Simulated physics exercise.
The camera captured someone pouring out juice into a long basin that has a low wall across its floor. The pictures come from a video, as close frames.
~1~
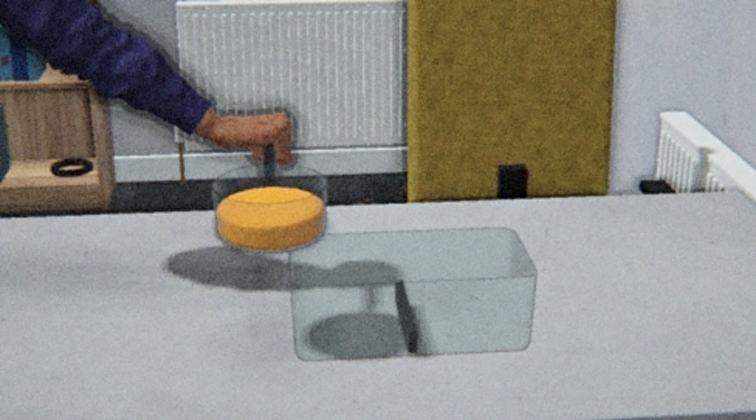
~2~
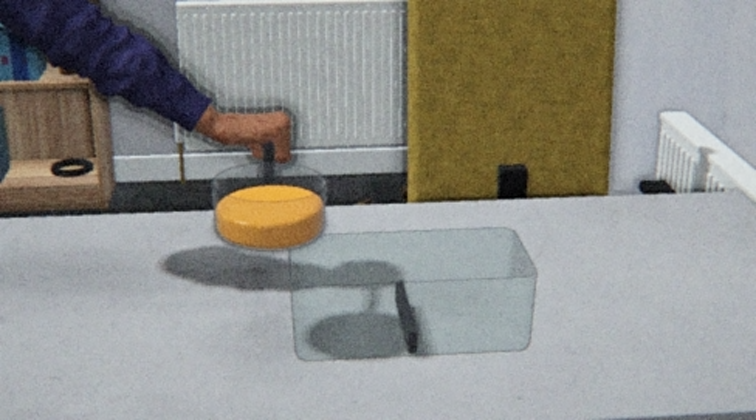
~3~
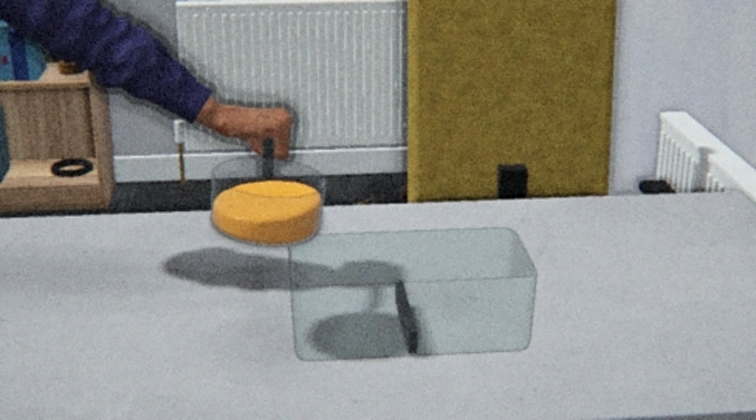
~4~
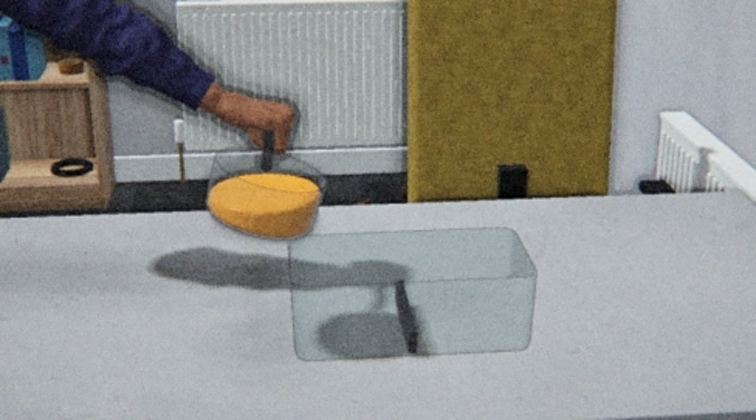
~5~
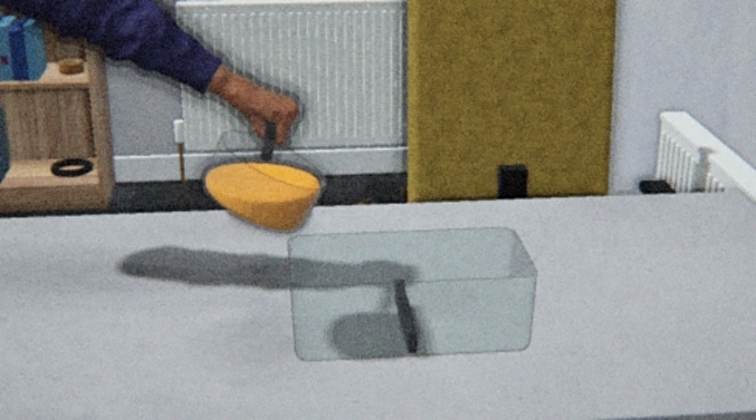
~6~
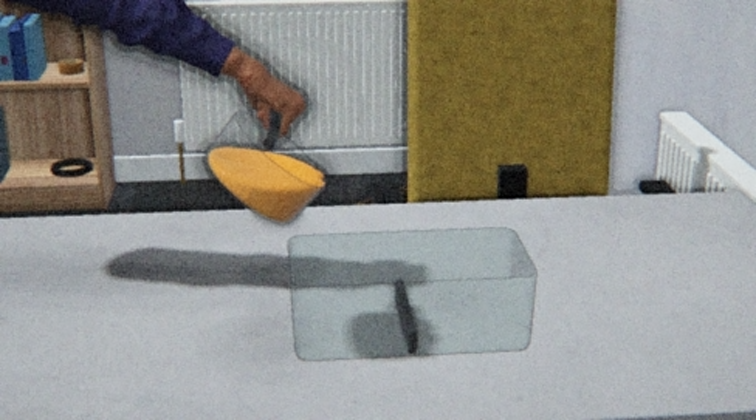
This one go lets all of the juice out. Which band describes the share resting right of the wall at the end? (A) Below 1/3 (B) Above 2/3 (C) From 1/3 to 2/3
The answer is C.
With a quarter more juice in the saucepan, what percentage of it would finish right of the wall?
Result: Around 50 per cent.
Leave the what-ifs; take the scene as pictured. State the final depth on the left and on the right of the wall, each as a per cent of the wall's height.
On the left it is 30 per cent, on the right 40.
A moment on, the saucepan is tipped right over and 27 per cent is still to pour, 7 is left of the wall and 0 right of it.
Next, the saucepan is tipped right over and 0 per cent is still to pour, 23 is left of the wall and 70 right of it.
Then the saucepan is tipped right over and 0 per cent is still to pour, 30 is left of the wall and 48 right of it.
Later the saucepan is tipped right over and 0 per cent is still to pour, 38 is left of the wall and 52 right of it.
At rest 39 per cent lies left of the wall, 52 right of it and 9 outside.
